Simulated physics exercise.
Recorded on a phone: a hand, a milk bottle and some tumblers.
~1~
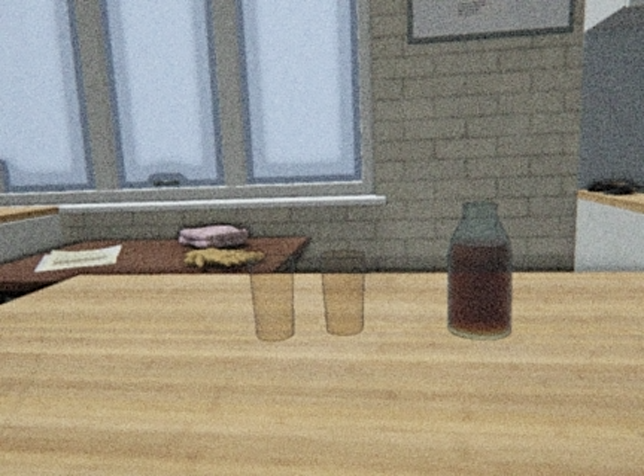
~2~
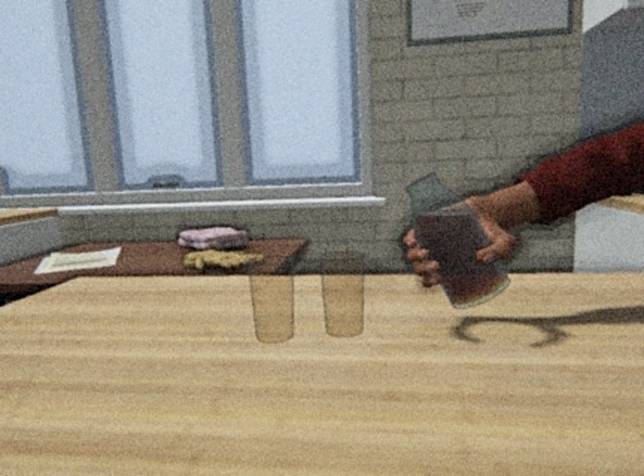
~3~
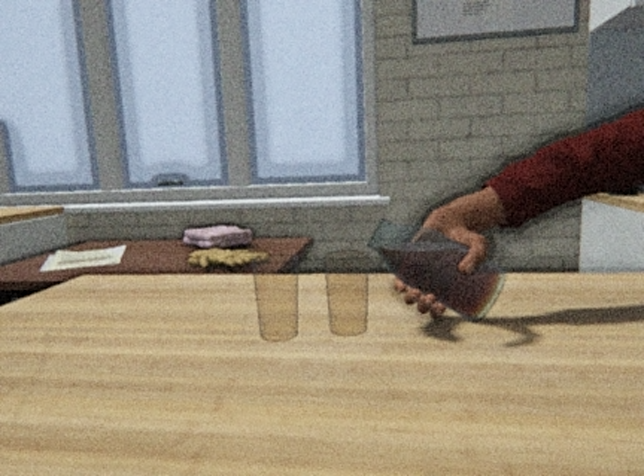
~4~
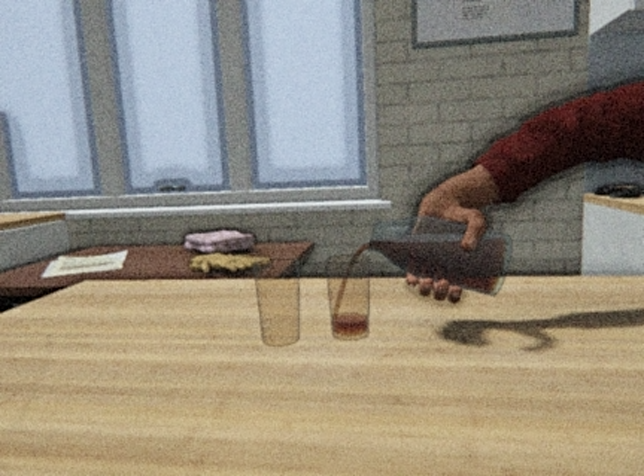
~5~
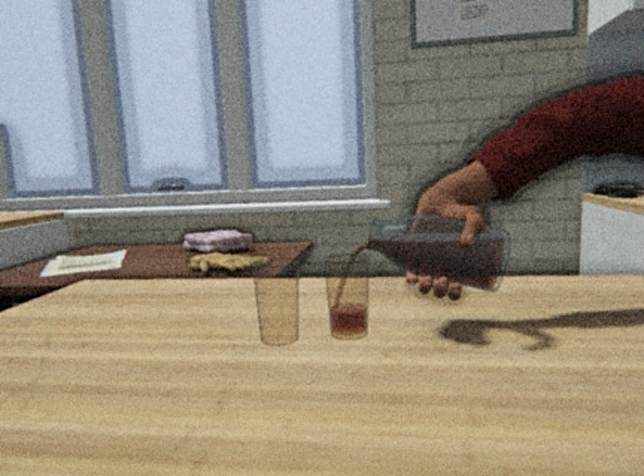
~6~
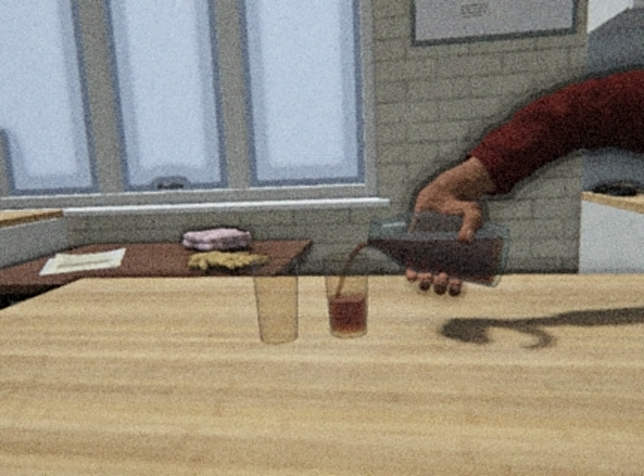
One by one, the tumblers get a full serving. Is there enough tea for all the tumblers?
Sufficient.
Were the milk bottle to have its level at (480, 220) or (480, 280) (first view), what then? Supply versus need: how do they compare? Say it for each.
Sufficient; insufficient.
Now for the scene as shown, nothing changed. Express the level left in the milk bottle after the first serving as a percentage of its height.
My estimate is close to 45 in a hundred.
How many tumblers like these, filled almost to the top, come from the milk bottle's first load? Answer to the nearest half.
Tally: Around 3.0.
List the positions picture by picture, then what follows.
In the first picture, nothing is moving yet; milk bottle (479, 265) about two thirds full; two tumblers, the last at (273, 295).
In the second picture, the milk bottle is picked up; milk bottle (449, 235) tipped 25° with all of its load; the first is empty.
In the third picture, the milk bottle leans over the first tumbler; milk bottle (429, 262) tipped 60° with all of its load; two tumblers, the last at (277, 295).
In the fourth picture, the tea is flowing; milk bottle (433, 250) tipped 75° with nearly all of its load; the first is nearly empty.
In the fifth picture, the tea is flowing; milk bottle (432, 247) tipped 75° with nearly all of its load; two tumblers, the last at (277, 299).
In the sixth picture, the tea is flowing; milk bottle (431, 244) tipped 80° with nearly all of its load; the first is about half full.
Next, the first is about two thirds full.
After that, the first is done and the milk bottle has about two thirds of its load.
Finally, both are full and about a quarter of the tea is over.
